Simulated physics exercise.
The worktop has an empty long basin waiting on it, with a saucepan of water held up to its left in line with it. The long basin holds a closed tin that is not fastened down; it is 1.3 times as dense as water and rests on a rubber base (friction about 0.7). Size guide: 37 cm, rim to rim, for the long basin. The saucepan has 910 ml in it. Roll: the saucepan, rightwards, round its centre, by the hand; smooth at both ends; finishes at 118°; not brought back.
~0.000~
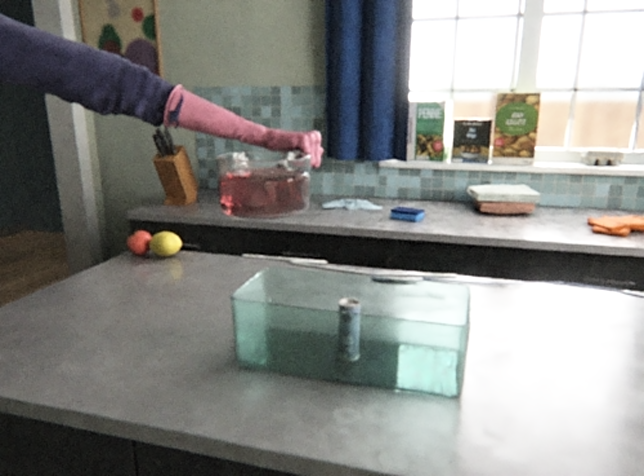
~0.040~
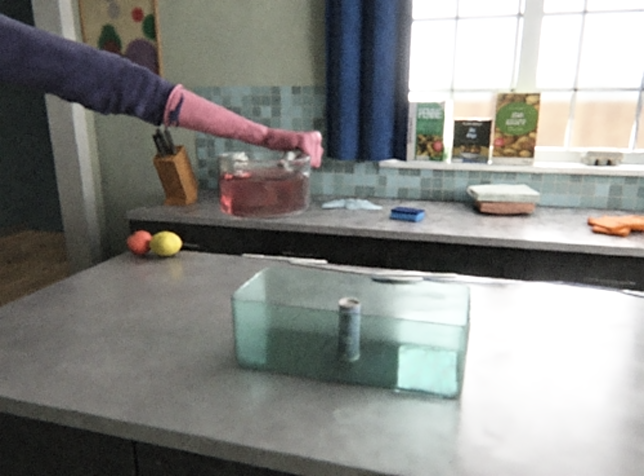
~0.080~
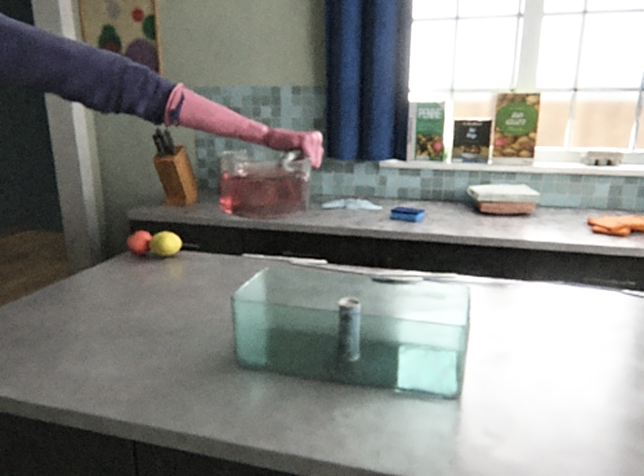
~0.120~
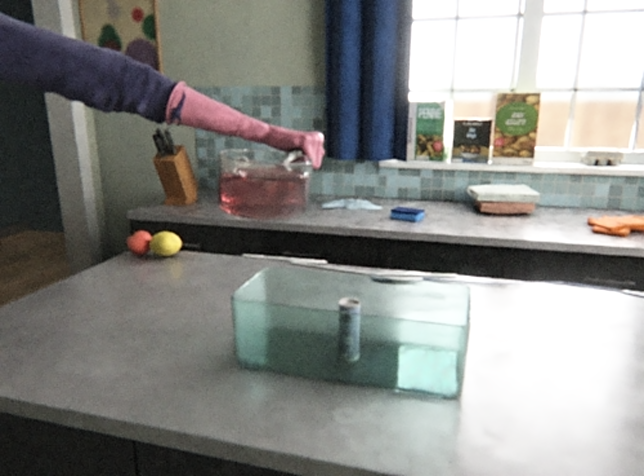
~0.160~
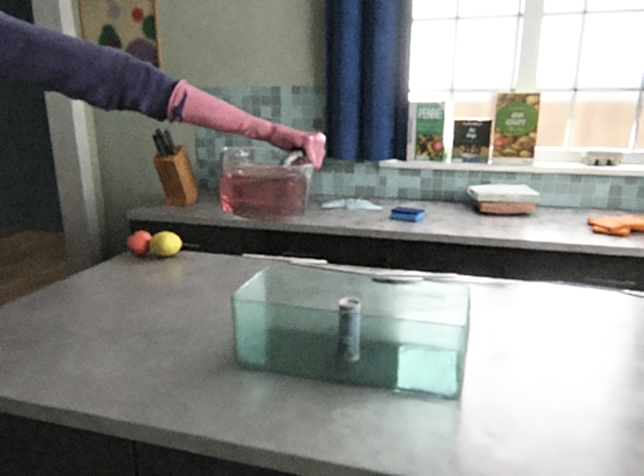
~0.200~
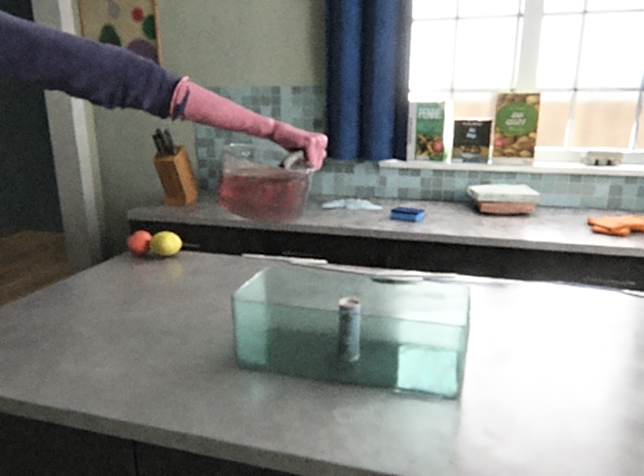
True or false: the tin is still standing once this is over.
True.
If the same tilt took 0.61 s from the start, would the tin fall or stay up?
In that case the tin overturns.
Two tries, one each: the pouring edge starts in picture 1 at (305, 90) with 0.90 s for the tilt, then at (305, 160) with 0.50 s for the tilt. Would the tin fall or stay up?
Run one: It does not tip. Run two: It tumbles.
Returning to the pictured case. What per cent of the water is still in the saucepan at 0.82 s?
7 %.
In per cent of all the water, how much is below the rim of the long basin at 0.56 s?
About 5%.
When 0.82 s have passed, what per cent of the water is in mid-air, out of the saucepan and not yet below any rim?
Something like 12 per cent is in the air then.
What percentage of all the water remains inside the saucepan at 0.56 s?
Near 56 in a hundred.
By 0.56 s the tilt is 81° and 57 per cent is still to pour; the tin stands where it began.
By 0.82 s the tilt is 116° and 7 per cent is still to pour; the tin stands where it began.
By 1.10 s the tilt is 118° and 0 per cent is still to pour; the tin stands 1 cm from where it began.
By 1.40 s the tilt is 118° and 0 per cent is still to pour; the tin stands 1 cm from where it began.
At rest the tin stands 1 cm from where it began.
